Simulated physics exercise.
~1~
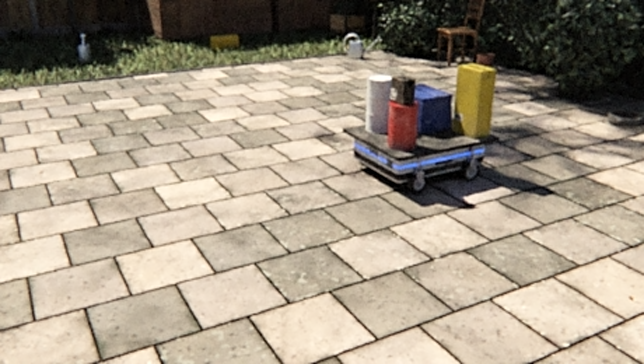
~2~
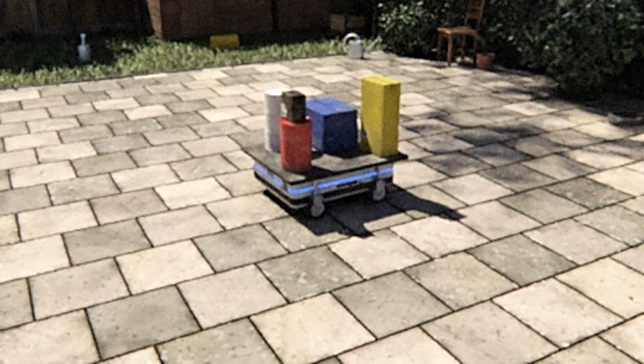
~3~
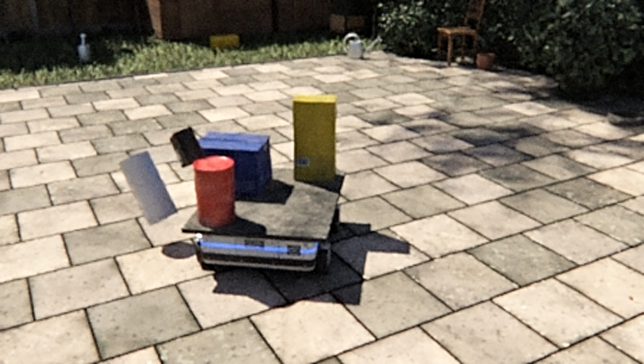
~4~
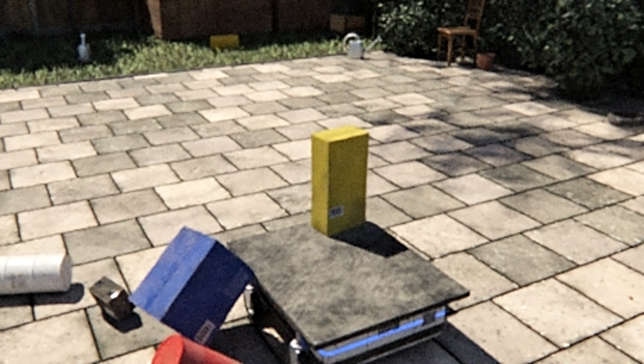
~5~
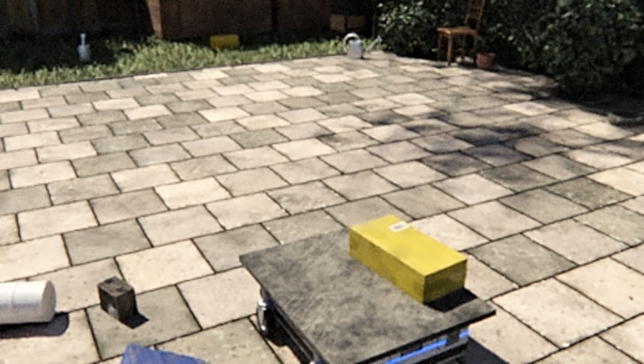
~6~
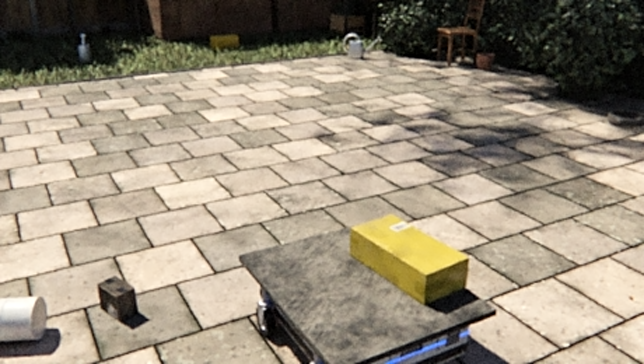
On a sunlit paved patio edged by grass and shrubs, seen from a raised, still viewpoint, a low wheeled cart carries a white canister, a red pail, a small black box, a blue box and a tall yellow box. The cart rolls toward the viewer and to the left, then turns. As it swings around, the white canister and black box tip, and soon they, the blue box and the red pail leave the deck on the left. The yellow box topples last. The cart stops at the bottom with only the yellow box lying on it, while the canister and black box rest on the paving.
